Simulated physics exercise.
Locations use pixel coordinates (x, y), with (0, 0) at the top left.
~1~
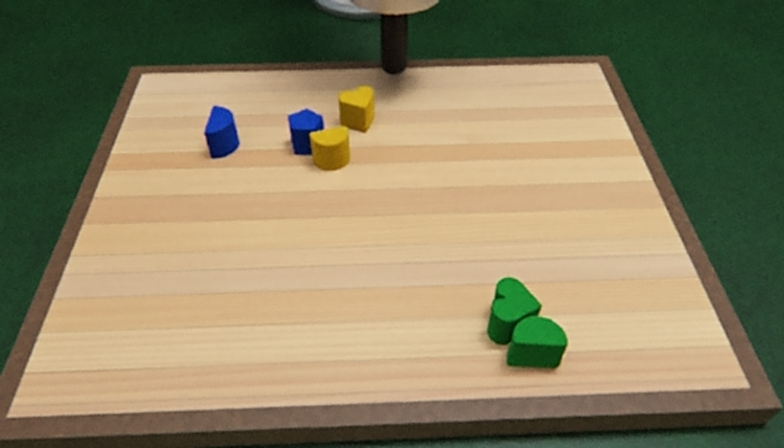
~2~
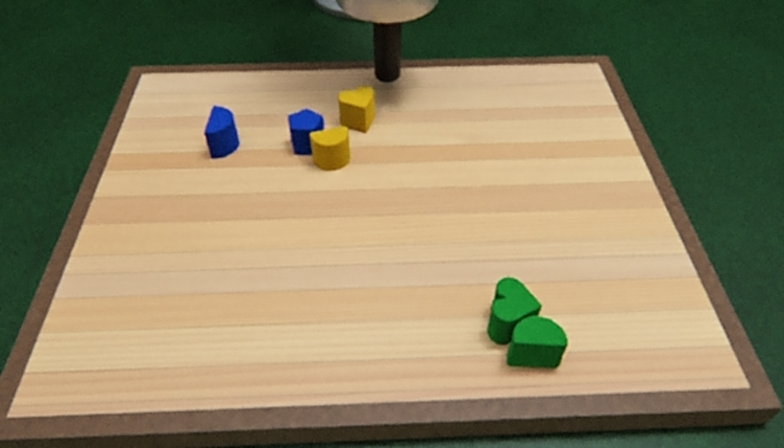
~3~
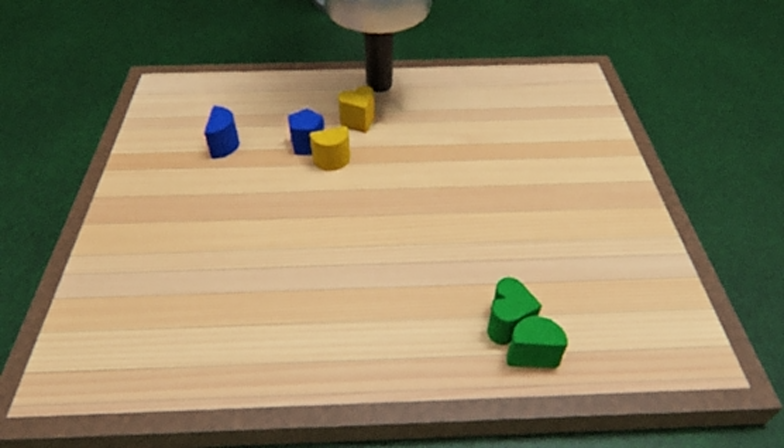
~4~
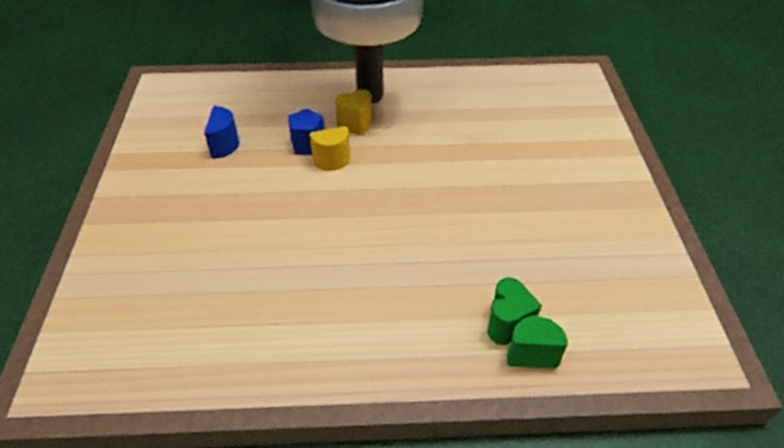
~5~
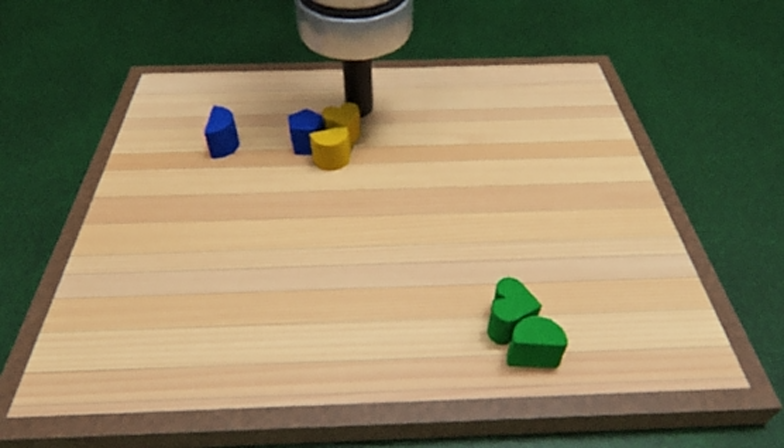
A dark rod on a robotic arm moves down and slightly left from the far edge of a wooden board toward the yellow heart-shaped block. It nudges that block a short way down and left, up against the blue five-sided and yellow D-shaped blocks, while the other blocks stay still.
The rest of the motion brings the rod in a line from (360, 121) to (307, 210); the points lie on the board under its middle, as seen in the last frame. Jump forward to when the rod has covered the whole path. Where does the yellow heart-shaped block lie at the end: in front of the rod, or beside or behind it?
Still leading.
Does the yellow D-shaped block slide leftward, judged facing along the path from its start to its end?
Answer: No.
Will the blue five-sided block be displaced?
Yes, that is how it ends up.
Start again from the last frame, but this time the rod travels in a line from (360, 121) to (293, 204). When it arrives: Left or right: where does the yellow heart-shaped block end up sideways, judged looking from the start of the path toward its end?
Answer: Leftward.
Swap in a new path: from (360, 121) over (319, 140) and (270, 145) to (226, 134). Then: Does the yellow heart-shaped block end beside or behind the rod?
Yes, that is what happens.
The first path, step by step. One third of the way, rod at (342, 139); blue five-sided block at (296, 125), turned 50° clockwise; yellow D-shaped block at (312, 159), turned 40° clockwise; yellow heart-shaped block at (324, 143).
Two thirds of the way, rod at (324, 169); blue five-sided block at (296, 125), turned 50° clockwise; yellow D-shaped block at (283, 190), turned 50° clockwise; yellow heart-shaped block at (301, 174).
At the end, rod at (306, 200); blue five-sided block at (296, 125), turned 50° clockwise; yellow D-shaped block at (249, 216), turned 75° clockwise; yellow heart-shaped block at (274, 204), turned 30° clockwise.
